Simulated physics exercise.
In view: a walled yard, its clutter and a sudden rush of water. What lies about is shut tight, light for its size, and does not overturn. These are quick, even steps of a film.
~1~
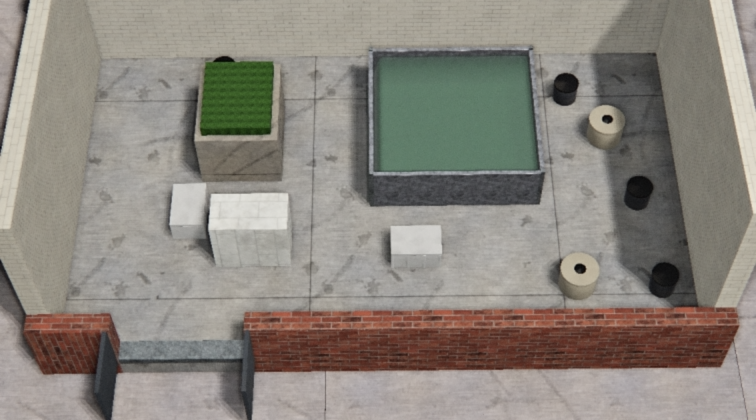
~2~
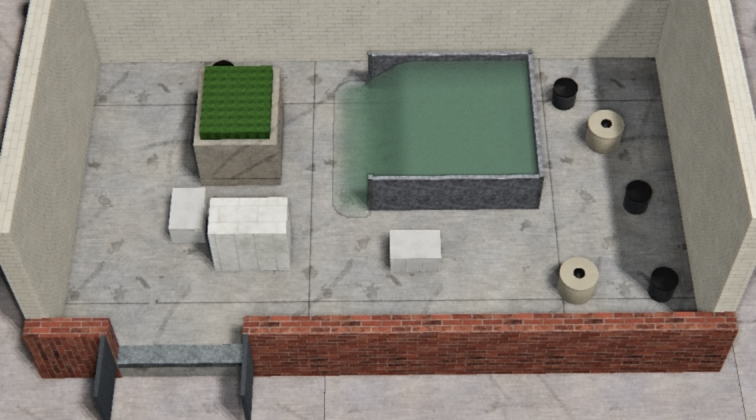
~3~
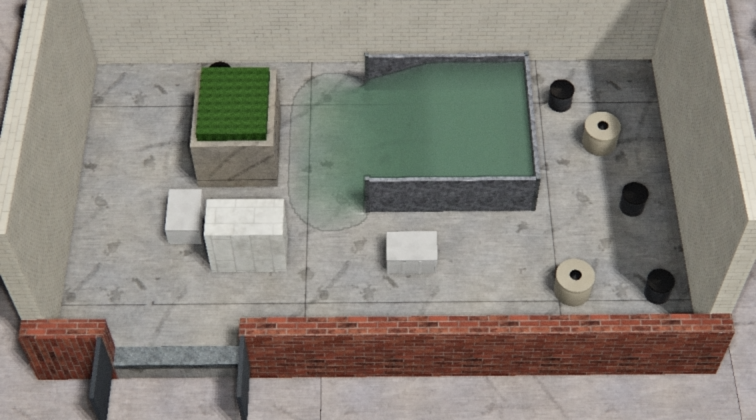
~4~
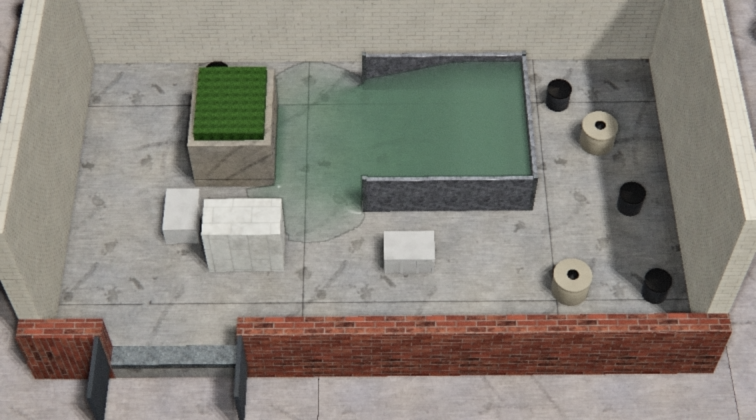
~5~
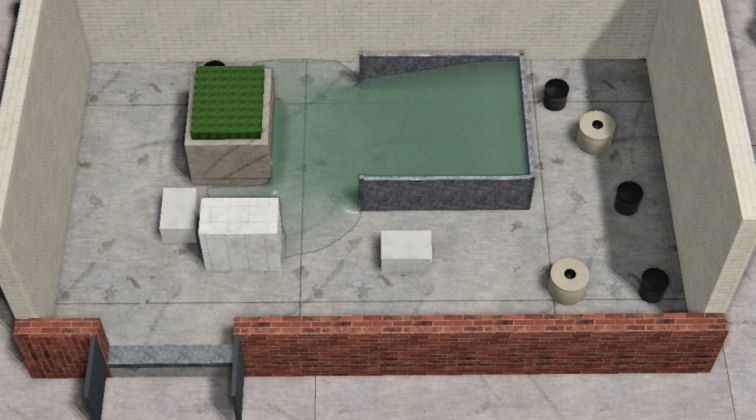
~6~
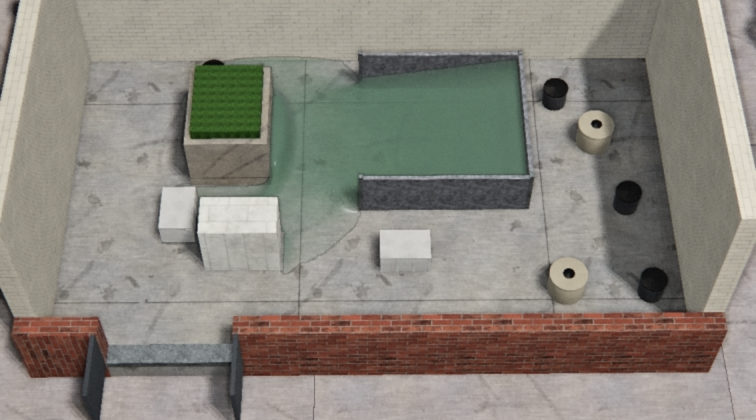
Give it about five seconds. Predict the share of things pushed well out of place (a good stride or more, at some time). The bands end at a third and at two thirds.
It is under a third.
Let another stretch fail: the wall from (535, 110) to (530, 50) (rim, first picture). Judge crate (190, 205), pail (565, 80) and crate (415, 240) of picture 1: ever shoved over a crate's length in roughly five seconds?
In that order: Short of that, shifted that much, never so far.
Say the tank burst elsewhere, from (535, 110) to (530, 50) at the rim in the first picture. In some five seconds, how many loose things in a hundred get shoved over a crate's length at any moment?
Some 80 per cent.
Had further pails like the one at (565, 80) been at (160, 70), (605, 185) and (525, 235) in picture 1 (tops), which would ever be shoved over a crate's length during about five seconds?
In turn: Swept aside, never so far, under that.
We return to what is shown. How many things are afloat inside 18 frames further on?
It comes to 2.
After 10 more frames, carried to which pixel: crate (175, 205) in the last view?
Roughly at (81, 196).
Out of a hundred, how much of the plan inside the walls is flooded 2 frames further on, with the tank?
Roughly 30 per cent.
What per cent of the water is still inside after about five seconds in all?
Some 96 per cent.
A moment on, 0 of 8 are well off their spots; 0 afloat.
Next, 2 of 8 are well off their spots; 1 afloat.
Later, 2 of 8 are well off their spots; 2 afloat.
In the end, 2 of 8 are well off their spots, and 2 have been at some point; 1 afloat.
